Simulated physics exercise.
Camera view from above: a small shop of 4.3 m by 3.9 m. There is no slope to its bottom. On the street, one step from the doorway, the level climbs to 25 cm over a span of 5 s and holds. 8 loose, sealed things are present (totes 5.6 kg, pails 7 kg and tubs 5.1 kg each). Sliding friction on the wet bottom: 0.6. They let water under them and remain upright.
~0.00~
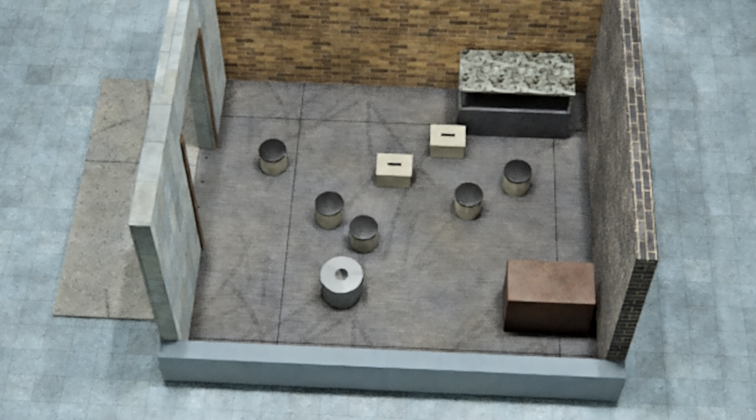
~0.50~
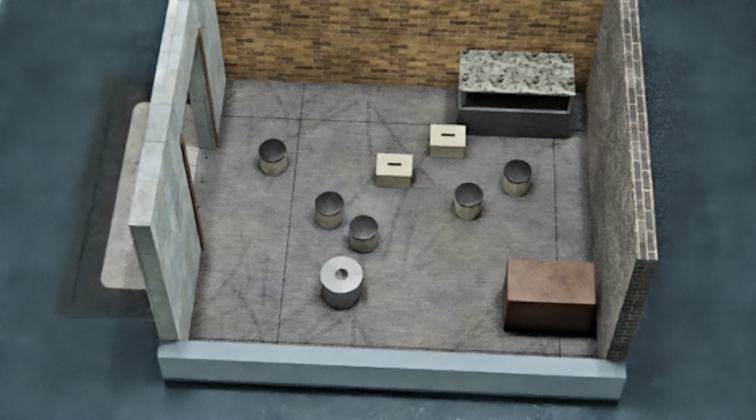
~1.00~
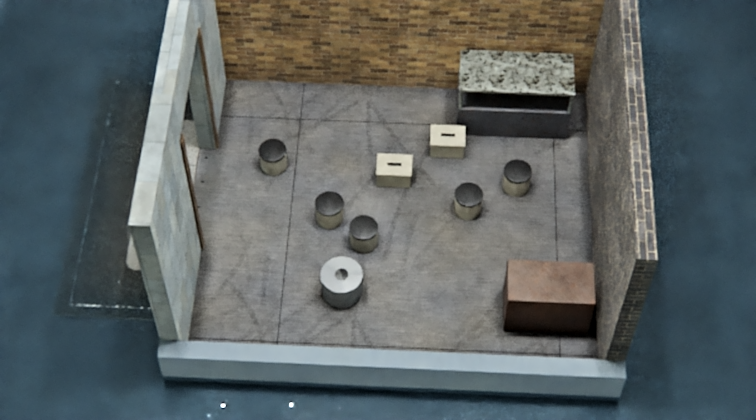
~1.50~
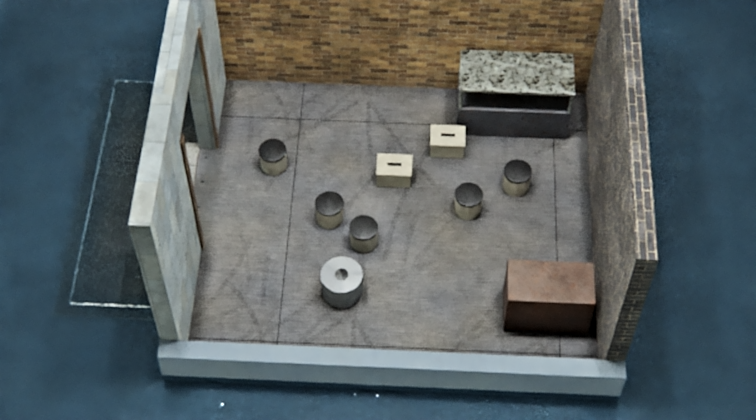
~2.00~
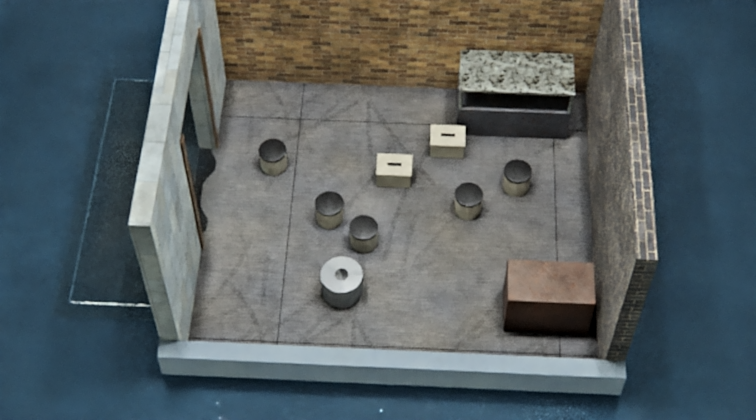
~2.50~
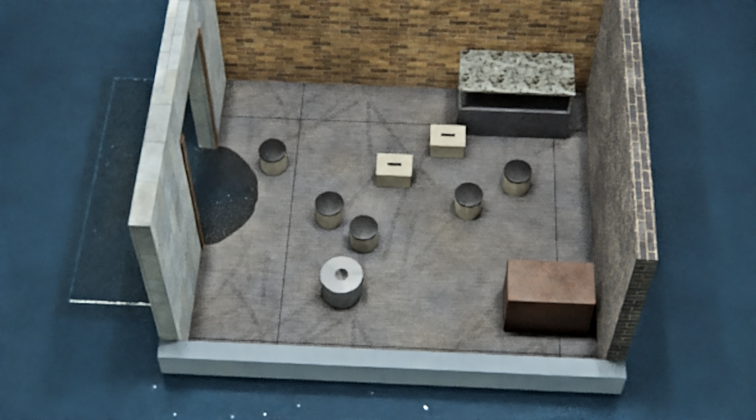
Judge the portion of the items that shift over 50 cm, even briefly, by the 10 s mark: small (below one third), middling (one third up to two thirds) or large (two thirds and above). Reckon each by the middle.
The portion is large.
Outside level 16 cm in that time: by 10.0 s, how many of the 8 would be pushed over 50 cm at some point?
So the tally would be 5.
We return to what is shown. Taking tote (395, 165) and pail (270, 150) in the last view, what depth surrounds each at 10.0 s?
First roughly 15 cm, second roughly 14 cm.
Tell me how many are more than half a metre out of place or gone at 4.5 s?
That would be 0.
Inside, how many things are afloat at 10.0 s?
At that time the total is 8.
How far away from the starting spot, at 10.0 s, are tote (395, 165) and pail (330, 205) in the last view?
Respectively 140 and 250 centimetres.
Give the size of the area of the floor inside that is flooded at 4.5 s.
About 6.0 m2 is covered.
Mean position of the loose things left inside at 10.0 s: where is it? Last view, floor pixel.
Centre of the remaining things: Roughly (519, 221).
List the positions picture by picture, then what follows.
A tote at (448, 135), on the bottom; a pail at (329, 203), on the bottom; 0.0 m2 under water; 0 of 8 have shifted, in the first frame.
A tote at (448, 135), on the bottom; a pail at (329, 203), on the bottom; 0.0 m2 under water; 0 of 8 have shifted, in the second frame.
A tote at (448, 135) rests on the ground; a pail at (329, 203) rests on the ground; water covers 0.0 m2; 0 of 8 have shifted, in the third frame.
A tote at (448, 135) rests on the ground; a pail at (329, 203) rests on the ground; 0.0 m2 under water; 0 of 8 have shifted, in the fourth frame.
A tote at (448, 135), on the bottom; a pail at (329, 203), on the bottom; water covers 0.0 m2; 0 of 8 have shifted, in the fifth frame.
A tote at (448, 135), on the bottom; a pail at (329, 203), on the bottom; water covers 0.5 m2; 0 of 8 have shifted, in the sixth frame.
After 3.5 s 0 of 8 are over 50 cm from their spots; 0 afloat.
After 4.5 s 0 of 8 are over 50 cm from their spots; 0 afloat.
After 7.0 s 6 of 8 are over 50 cm from their spots; 3 afloat.
After 10.0 s 8 of 8 are over 50 cm from their spots, and 8 have been at some point; 8 afloat.
